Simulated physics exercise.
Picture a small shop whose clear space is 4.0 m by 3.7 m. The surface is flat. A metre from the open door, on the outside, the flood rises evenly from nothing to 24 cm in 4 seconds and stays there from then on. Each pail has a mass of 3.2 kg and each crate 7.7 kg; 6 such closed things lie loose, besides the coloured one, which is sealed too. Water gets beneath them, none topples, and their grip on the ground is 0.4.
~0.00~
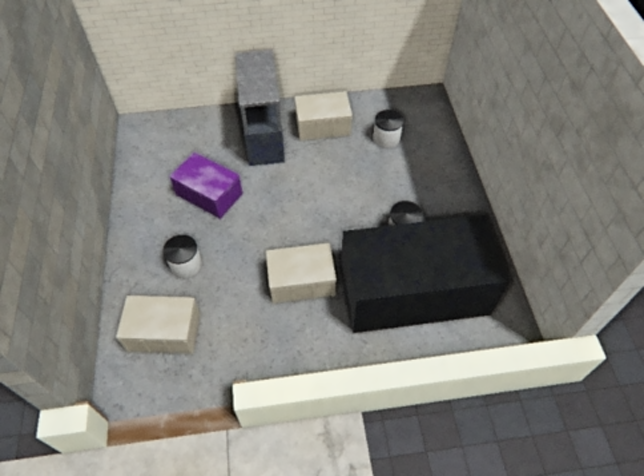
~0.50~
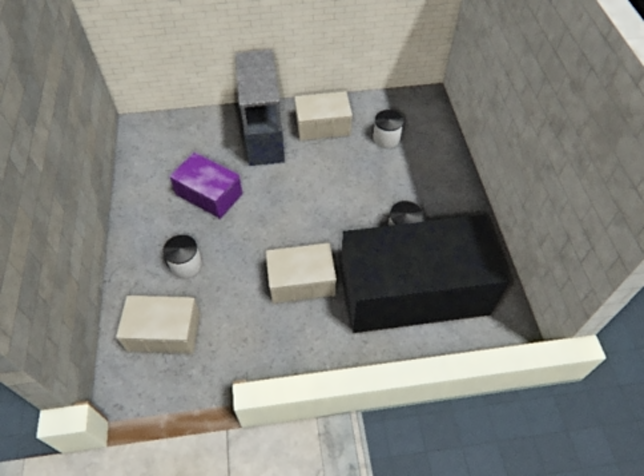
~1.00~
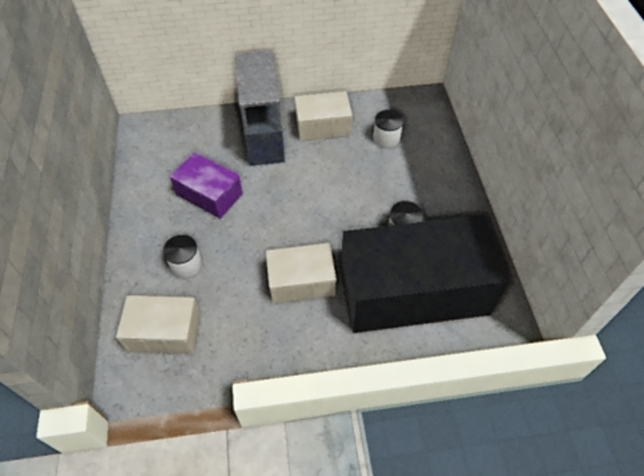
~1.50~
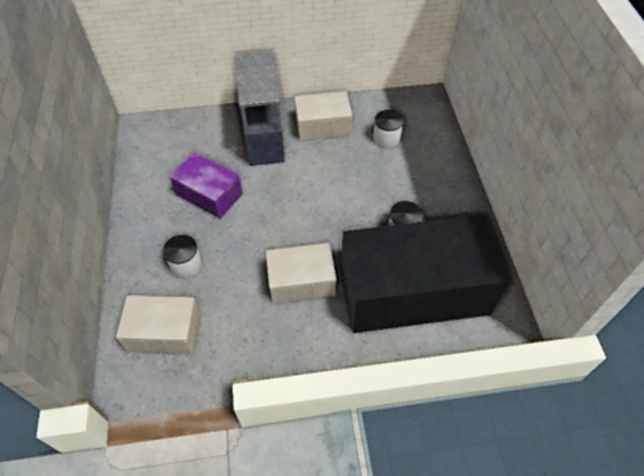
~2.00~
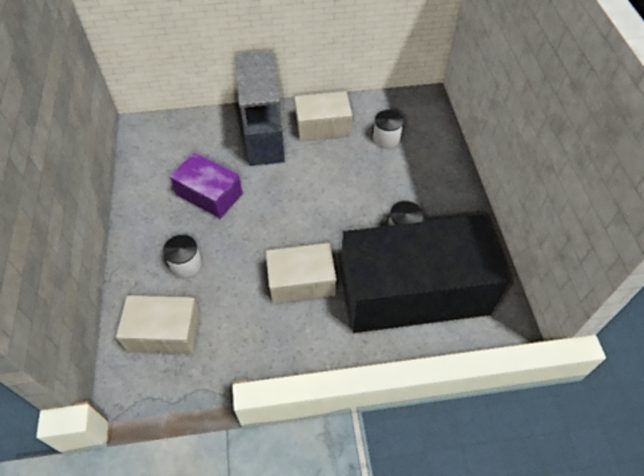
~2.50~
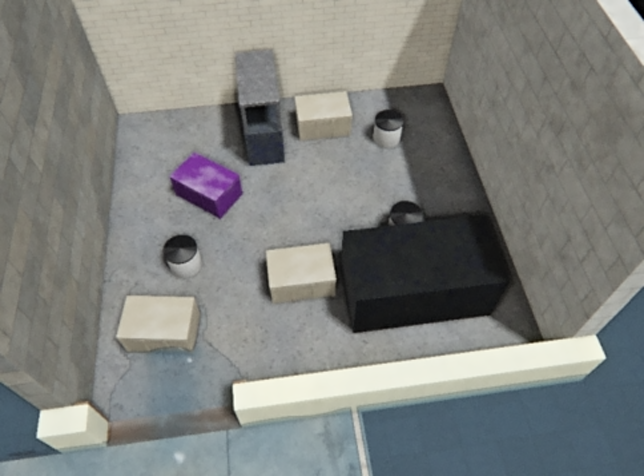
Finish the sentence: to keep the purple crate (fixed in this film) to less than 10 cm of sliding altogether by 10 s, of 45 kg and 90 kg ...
Of the two, the lighter one is already enough.
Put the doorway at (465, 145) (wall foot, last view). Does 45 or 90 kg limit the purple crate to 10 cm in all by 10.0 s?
Result: The lesser mass is plenty.
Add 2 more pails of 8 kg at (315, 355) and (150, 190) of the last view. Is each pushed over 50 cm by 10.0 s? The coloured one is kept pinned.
Well, below half a metre and then beyond half a metre.
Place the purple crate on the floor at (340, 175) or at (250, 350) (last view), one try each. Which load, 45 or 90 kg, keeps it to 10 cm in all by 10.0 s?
Respectively, the light option succeeds and the light option succeeds.
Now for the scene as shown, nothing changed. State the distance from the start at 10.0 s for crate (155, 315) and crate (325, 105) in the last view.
One is off by 250 cm, the other by 100 cm, in the order asked.
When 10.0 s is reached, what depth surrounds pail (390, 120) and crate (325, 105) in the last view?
About 11 and 14 cm.
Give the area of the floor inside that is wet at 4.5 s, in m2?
5.5 m2.
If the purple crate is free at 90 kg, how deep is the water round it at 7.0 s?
8 cm, roughly.
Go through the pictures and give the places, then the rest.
The purple crate at (204, 176), on the bottom; water covers 0.0 m2; 0 of 7 have shifted, in the first frame.
The purple crate at (204, 176), on the bottom; water covers 0.0 m2; 0 of 7 have shifted, in the second frame.
The purple crate at (204, 176) rests on the ground; 0.0 m2 under water; 0 of 7 have shifted, in the third frame.
The purple crate at (204, 176), on the bottom; water covers 0.0 m2; 0 of 7 have shifted, in the fourth frame.
The purple crate at (204, 176) rests on the ground; water covers 0.1 m2; 0 of 7 have shifted, in the fifth frame.
The purple crate at (204, 176) rests on the ground; water covers 0.6 m2; 0 of 7 have shifted, in the sixth frame.
After 3.5 s the purple crate would be 0 cm from its start with 45 kg and 0 cm from its start with 90 kg; 0 cm of water round it then.
After 4.5 s the purple crate would be 0 cm from its start with 45 kg and 0 cm from its start with 90 kg; 4 cm of water round it then.
After 7.0 s the purple crate would be 0 cm from its start with 45 kg and 0 cm from its start with 90 kg; 8 cm of water round it then.
After 10.0 s the purple crate would be 0 cm from its start with 45 kg and 0 cm from its start with 90 kg; 14 cm of water round it then.
